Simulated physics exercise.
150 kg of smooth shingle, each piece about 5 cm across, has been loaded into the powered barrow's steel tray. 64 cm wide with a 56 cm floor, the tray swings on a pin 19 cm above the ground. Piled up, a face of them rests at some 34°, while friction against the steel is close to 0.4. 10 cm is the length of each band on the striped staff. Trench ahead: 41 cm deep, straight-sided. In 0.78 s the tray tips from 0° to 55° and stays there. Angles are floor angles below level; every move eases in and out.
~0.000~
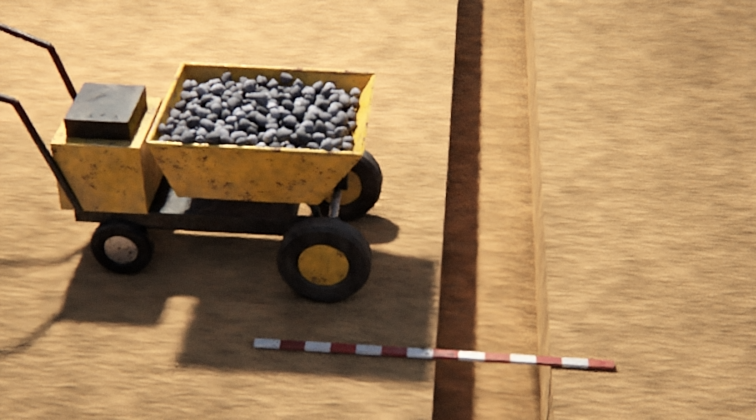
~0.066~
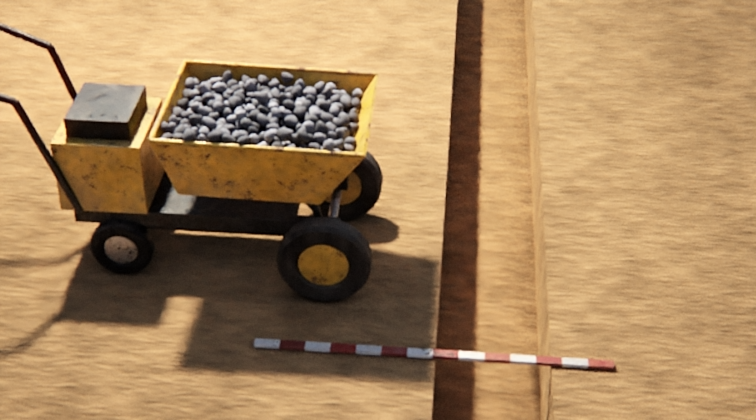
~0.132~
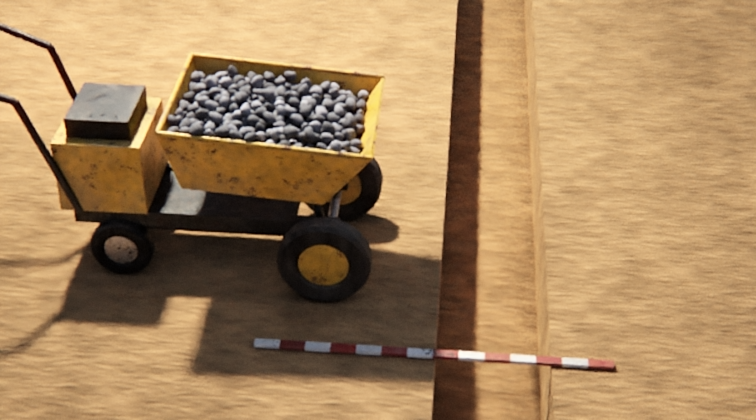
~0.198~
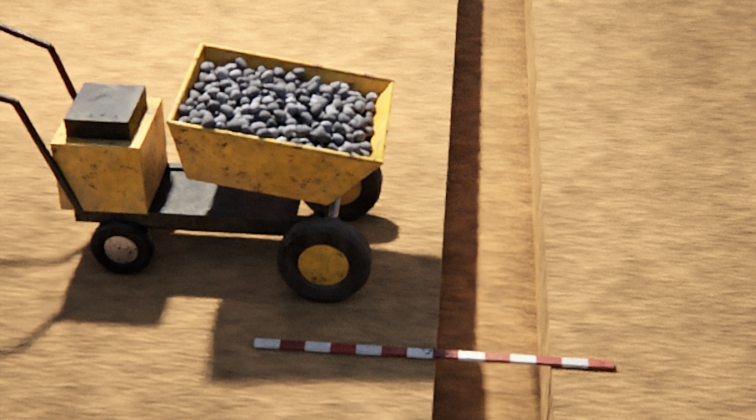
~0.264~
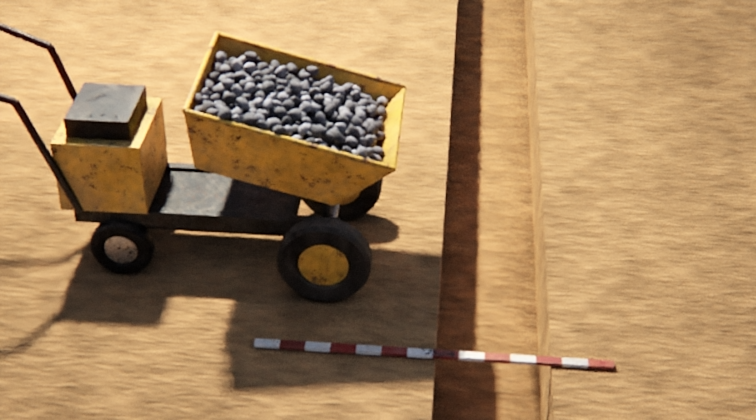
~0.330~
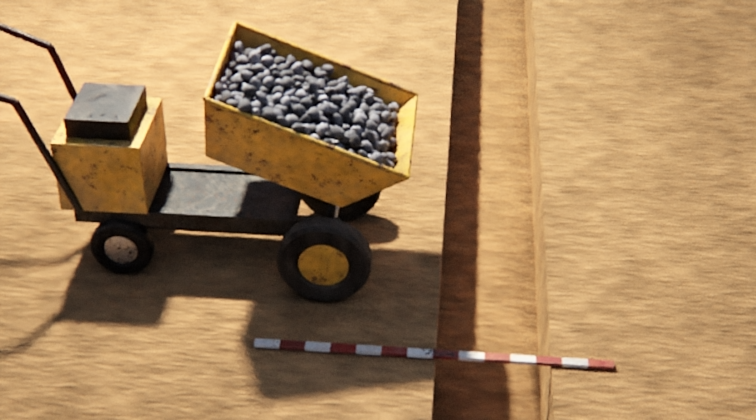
At the start, a yellow powered barrow loaded with dark grey stones stands left of a straight-sided trench, its tray level above a red-and-white pole on sandy ground. The tray then tilts steadily, its left end rising clear of the dark chassis and its right lip dipping, while the stones ride up with it.
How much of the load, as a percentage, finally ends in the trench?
I would put it at about 52 per cent.
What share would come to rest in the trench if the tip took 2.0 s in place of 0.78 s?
Around 55 per cent would end in the trench.
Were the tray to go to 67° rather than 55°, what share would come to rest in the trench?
It would be near 80 per cent.
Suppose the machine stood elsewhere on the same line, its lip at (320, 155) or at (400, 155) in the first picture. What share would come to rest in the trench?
Near 55 then near 35 percent.
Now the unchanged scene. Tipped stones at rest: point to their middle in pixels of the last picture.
Somewhere near pixel (504, 329).
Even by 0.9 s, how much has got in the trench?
Some 15 per cent.
After 0.6 s the floor is at 46°; 100 % in the tray; the foremost stones are at (437, 171).
After 0.9 s the floor is at 55°; 87 % in the tray, 13 % in the trench; the foremost stones are at (522, 267).
After 1.2 s the floor is at 55°; 57 % in the tray, 36 % in the trench, 7 % past the trench; the foremost stones are at (631, 277).
After 3.2 s the floor is at 55°; 40 % in the tray, 52 % in the trench, 7 % past the trench; the foremost stones are past the picture's edge.
